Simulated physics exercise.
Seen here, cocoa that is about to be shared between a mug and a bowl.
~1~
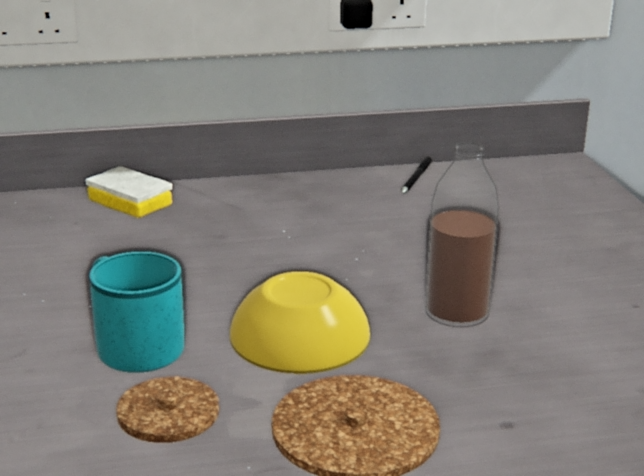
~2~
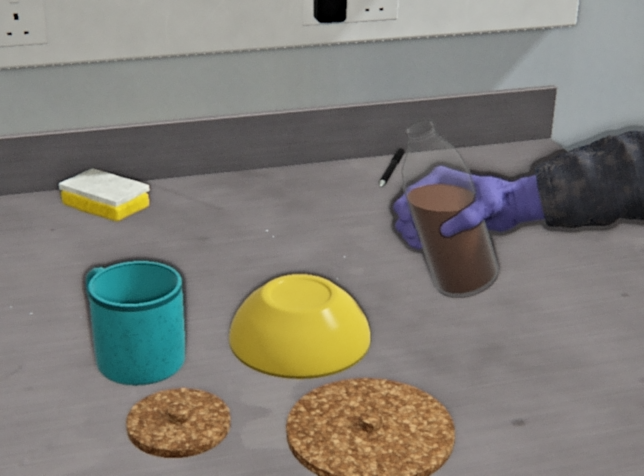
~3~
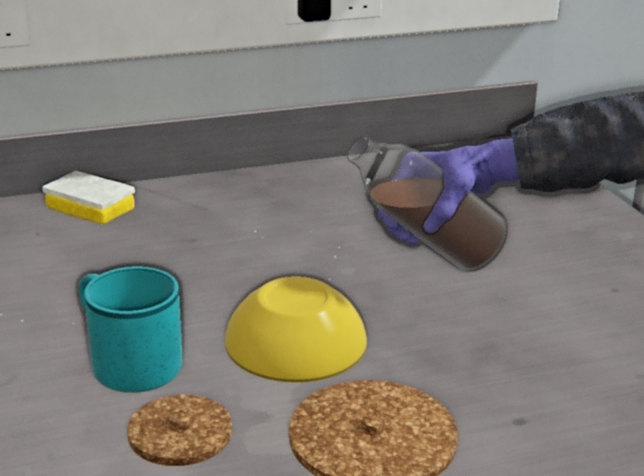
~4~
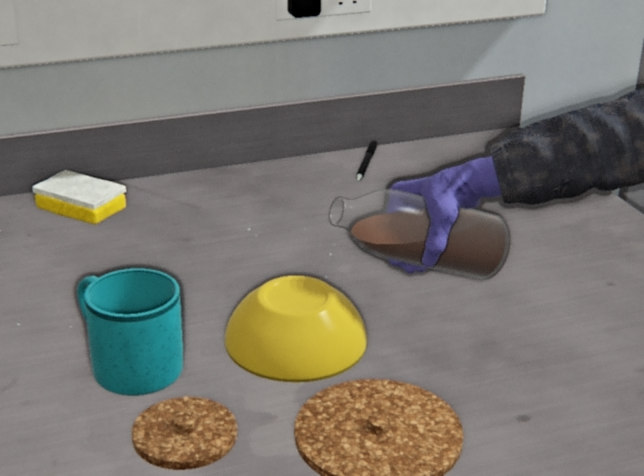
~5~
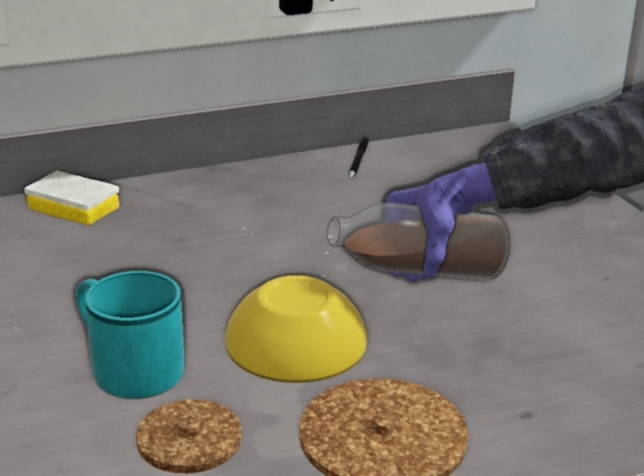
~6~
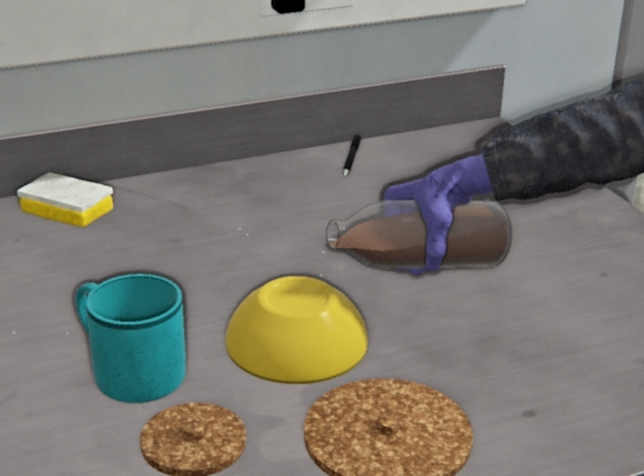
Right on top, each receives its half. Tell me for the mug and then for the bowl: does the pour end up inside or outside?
One by one: The mug welcomes it; the bowl repels it.
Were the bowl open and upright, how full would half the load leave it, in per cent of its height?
45 %.
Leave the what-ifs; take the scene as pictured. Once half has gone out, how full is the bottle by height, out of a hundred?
25 %.
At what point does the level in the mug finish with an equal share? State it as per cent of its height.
I'd put it at some 40 per cent.
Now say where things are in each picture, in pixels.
Before the pour; bottle (464, 229) about half full; bowl (300, 316) upside down; mug (139, 315) open, in the first picture.
The bottle is on its way; bottle (444, 203) tipped 20° with all of its load; bowl (300, 319) upside down, in the second picture.
Tilting; bottle (421, 196) tipped 50° with all of its load; mug (135, 333) open, in the third picture.
No stream yet; bottle (413, 229) tipped 70° with all of its load; bowl (296, 321) upside down, in the fourth picture.
Still nothing leaves it; bottle (413, 240) tipped 75° with all of its load; mug (137, 338) open, in the fifth picture.
On the point of pouring; bottle (413, 235) tipped 80° with all of its load; bowl (297, 322) upside down; mug (138, 342) open, in the sixth picture.
A moment on, it runs off the upturned base of the bowl.
Further on, the cocoa goes into the mug.
When it is over, the bowl is empty, in a puddle; the mug has its share inside.
